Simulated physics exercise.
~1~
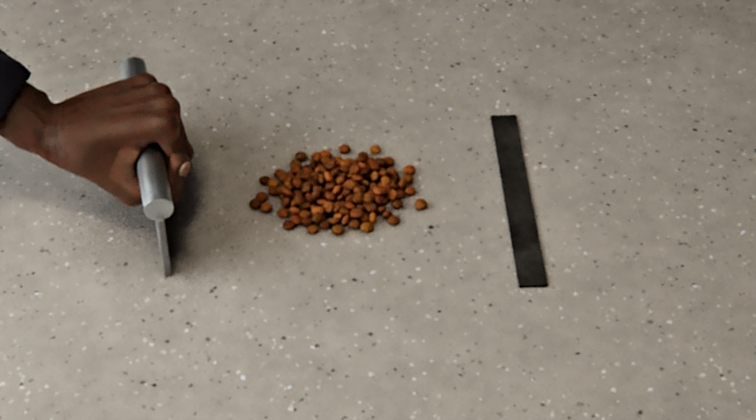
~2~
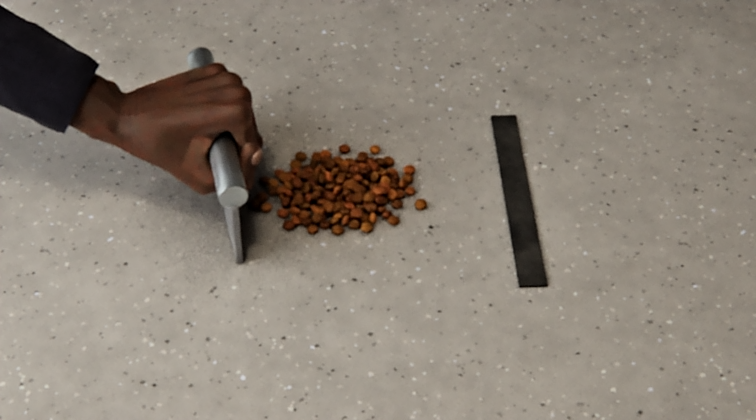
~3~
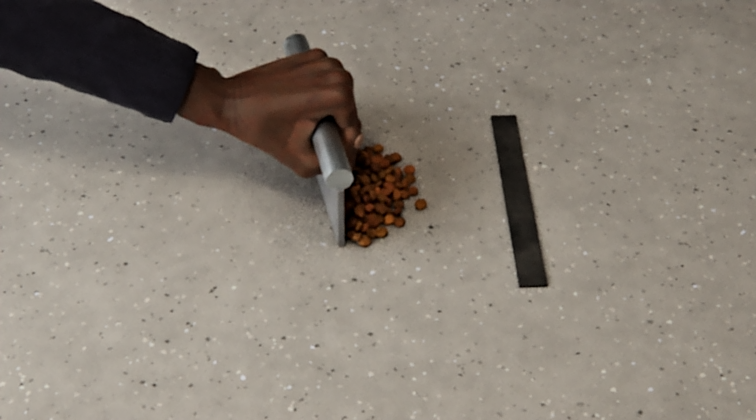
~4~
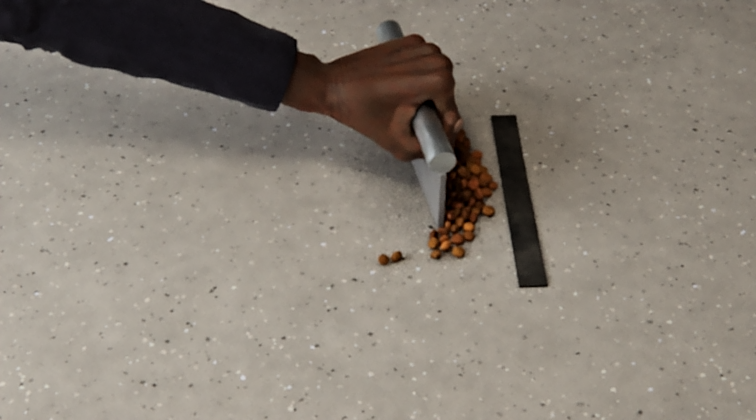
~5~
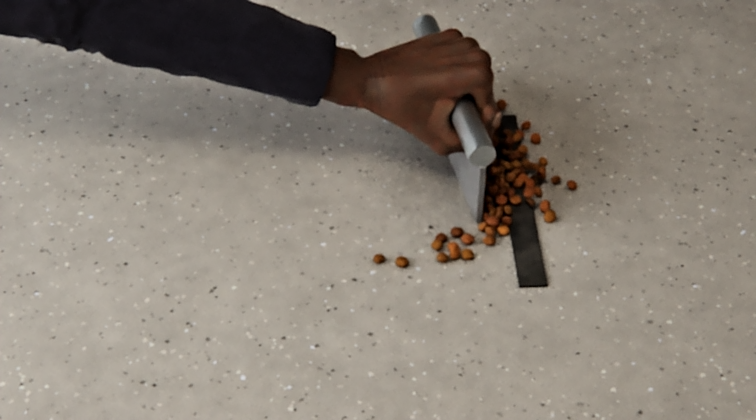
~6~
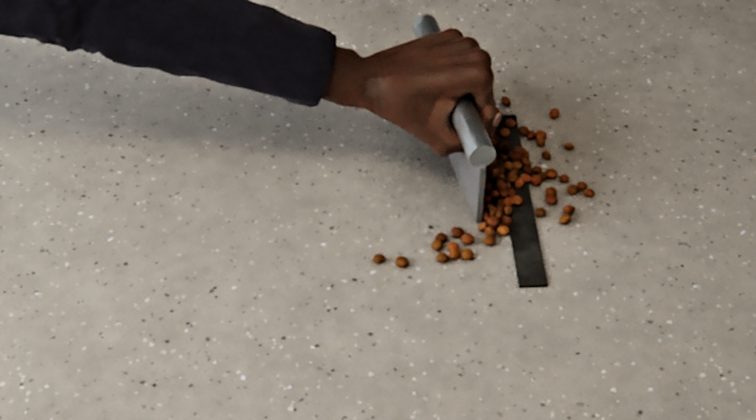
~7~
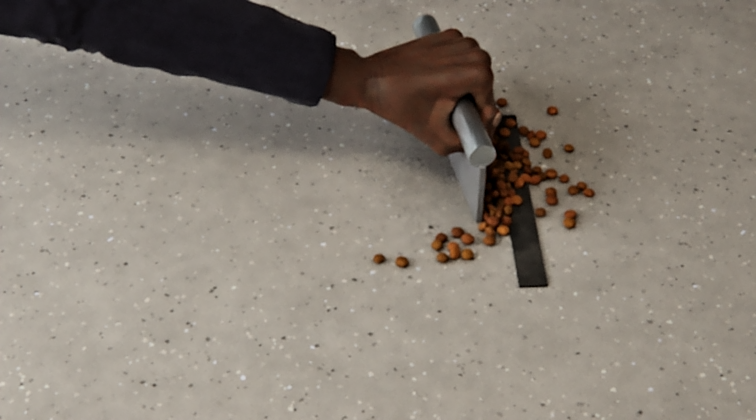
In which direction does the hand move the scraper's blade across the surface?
The hand moves the blade to the right, pushing it into the kibble and toward the dark strip.
